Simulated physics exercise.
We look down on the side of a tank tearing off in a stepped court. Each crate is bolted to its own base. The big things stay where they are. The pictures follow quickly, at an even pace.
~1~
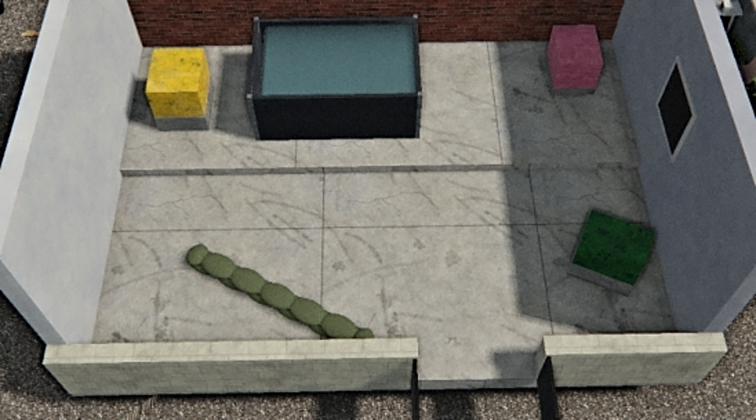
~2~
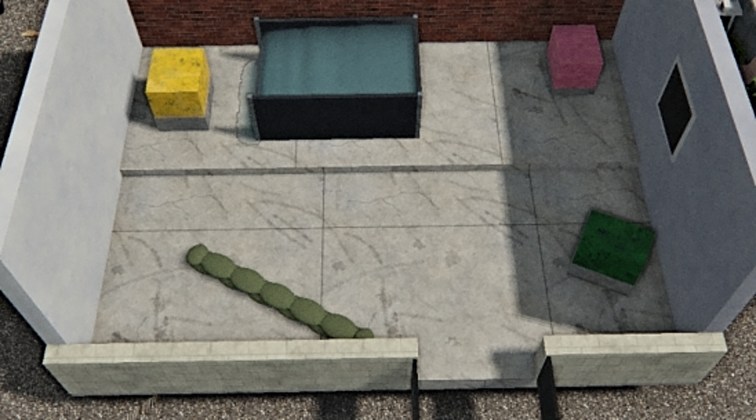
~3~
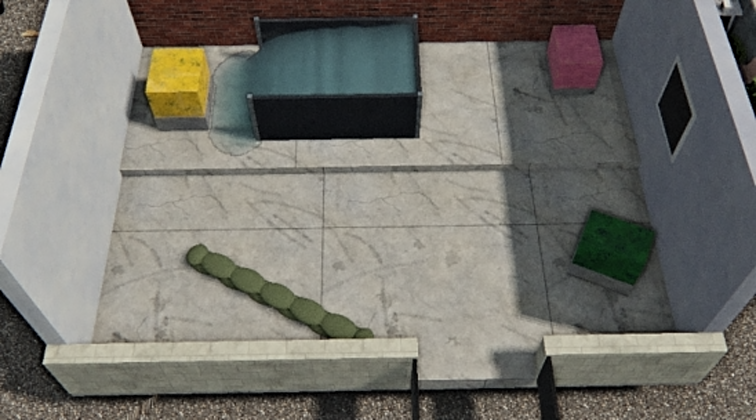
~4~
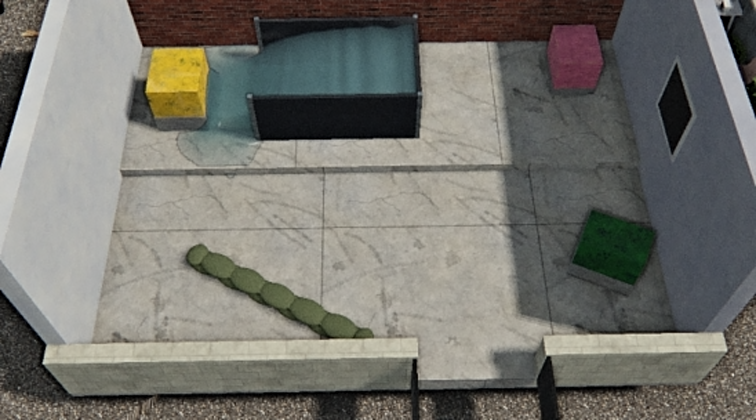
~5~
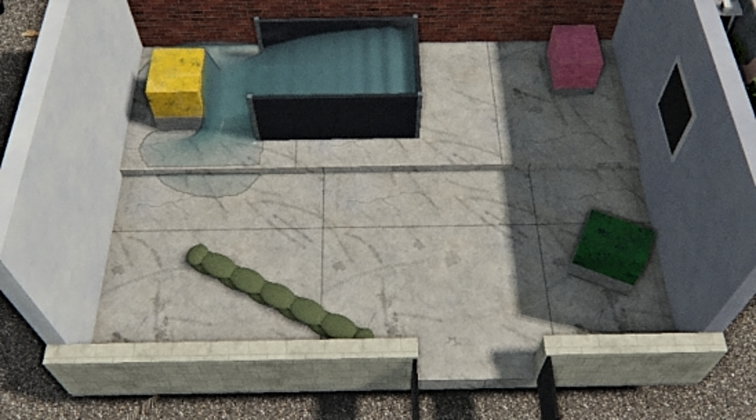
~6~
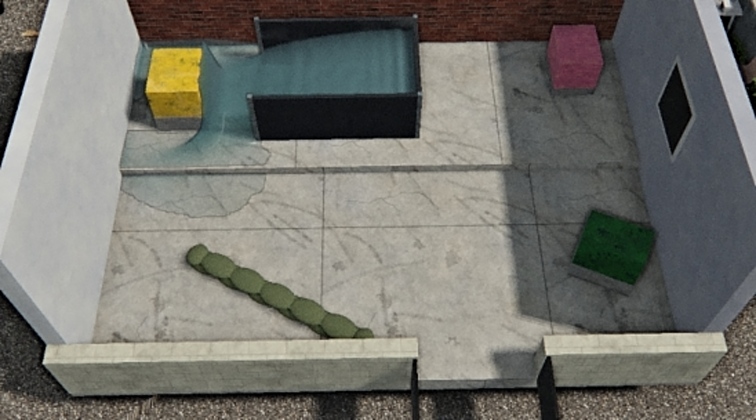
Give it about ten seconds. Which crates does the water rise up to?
The green crate keeps dry; the pink crate keeps dry; the yellow crate is soaked.
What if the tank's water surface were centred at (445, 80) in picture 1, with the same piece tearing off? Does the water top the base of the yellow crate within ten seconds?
My reading: Yellow crate gets wet.
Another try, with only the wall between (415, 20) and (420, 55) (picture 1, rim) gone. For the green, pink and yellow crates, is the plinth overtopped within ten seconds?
The green one gets wet; the pink one is topped; the yellow one is safe.
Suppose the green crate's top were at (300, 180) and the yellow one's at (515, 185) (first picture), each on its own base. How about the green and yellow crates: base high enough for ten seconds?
Then: Green crate escapes it, yellow crate stays dry.
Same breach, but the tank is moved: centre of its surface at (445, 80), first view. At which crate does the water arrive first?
First comes the crate marked yellow.
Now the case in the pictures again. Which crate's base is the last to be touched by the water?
It is the green-painted one.
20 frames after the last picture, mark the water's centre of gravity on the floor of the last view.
Near (246, 187).
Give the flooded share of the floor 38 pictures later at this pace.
Roughly 85 per cent.
A moment on, water covers 20 % of the floor; the green crate not reached, the pink crate not reached, the yellow crate water round its plinth.
Next, water covers 30 % of the floor; the green crate not reached, the pink crate not reached, the yellow crate water round its plinth.
Then, water covers 55 % of the floor; the green crate not reached, the pink crate water round its plinth, the yellow crate water round its plinth.
Later, water covers 85 % of the floor; the green crate water round its plinth, the pink crate water round its plinth, the yellow crate water round its plinth.
In the end, water covers 85 % of the floor; the green crate stayed above the water, the pink crate stayed above the water, the yellow crate was topped.
